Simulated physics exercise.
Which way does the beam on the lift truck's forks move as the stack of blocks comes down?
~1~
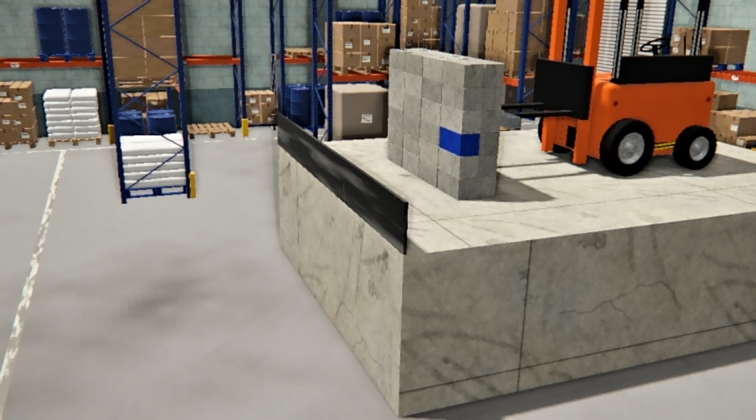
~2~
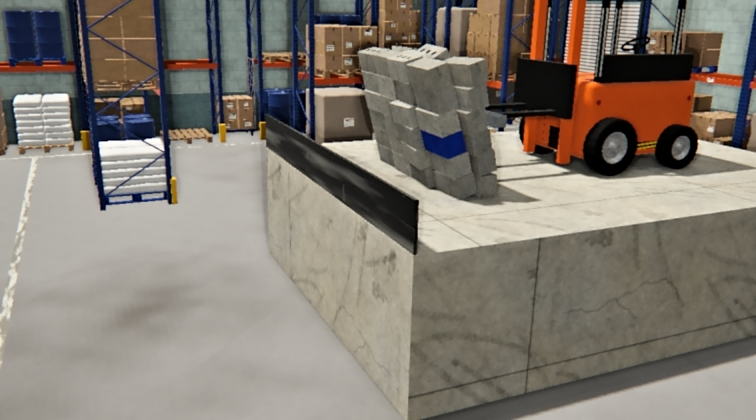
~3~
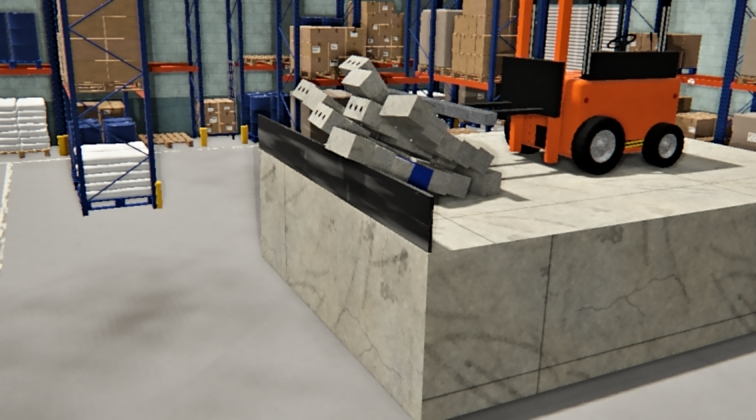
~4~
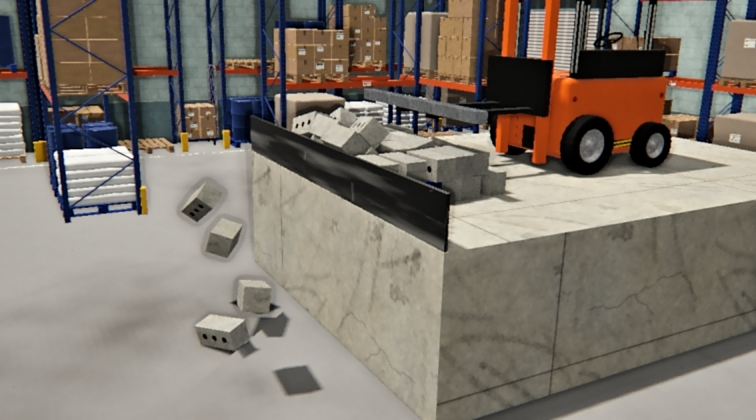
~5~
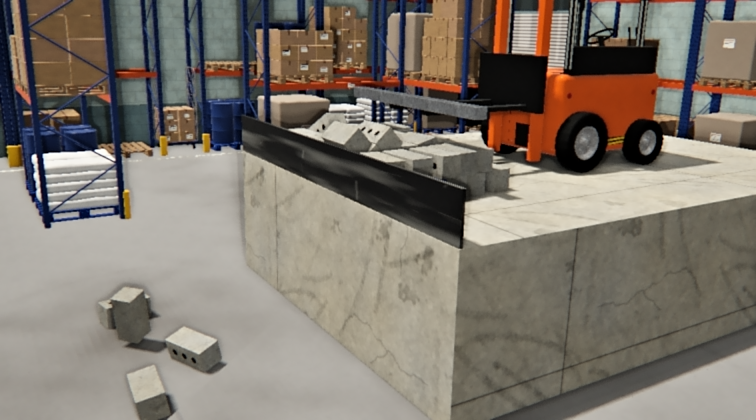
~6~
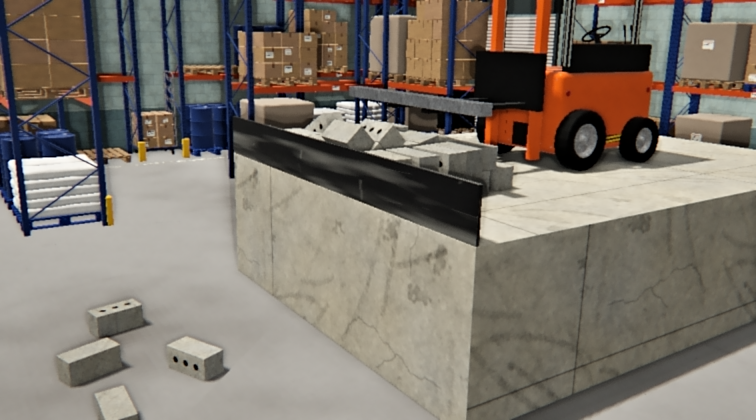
The beam moves to the left, pushing into the stack as the truck drives forward.
Orange lift truck toppling a concrete block stack with a beam, four blocks dropping to the floor, the rest heaped above.
